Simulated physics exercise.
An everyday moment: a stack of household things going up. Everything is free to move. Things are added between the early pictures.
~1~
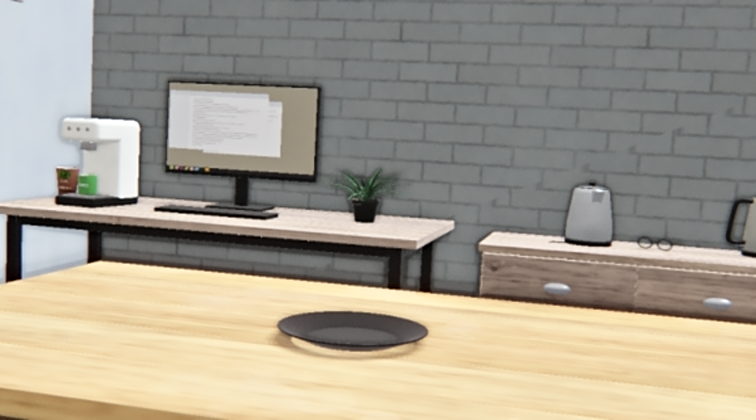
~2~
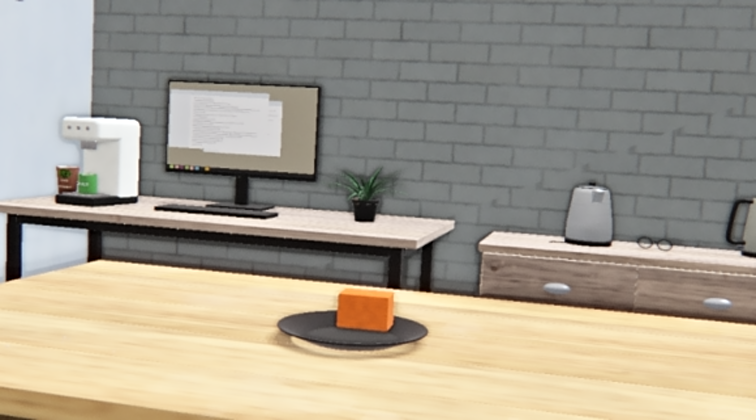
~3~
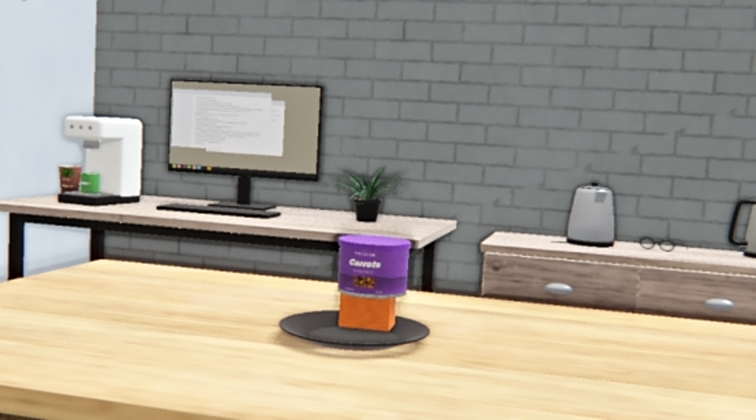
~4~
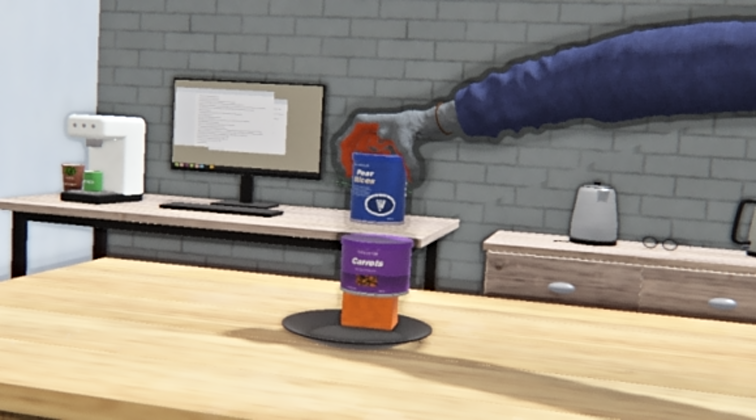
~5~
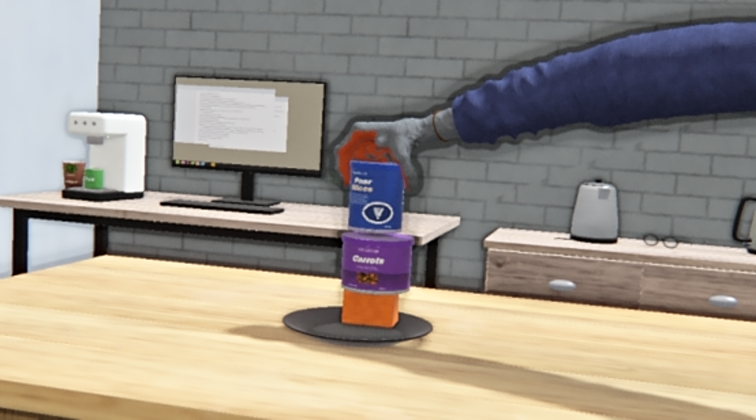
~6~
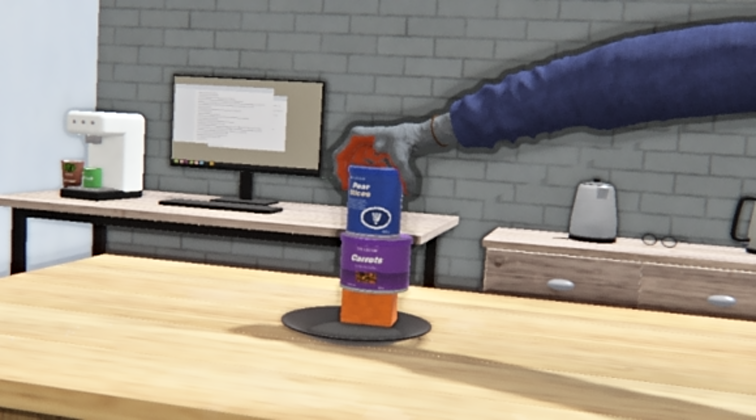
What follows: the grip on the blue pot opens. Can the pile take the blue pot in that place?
It keeps its balance.
Then, 0.60 s after the last picture, nothing has stirred.
Then, 1.50 s after the last picture, blue pot resting near (374, 202).
At rest, all 4 in place. Seen from the same camera at the end, blue pot near (374, 202). The pile stays up.
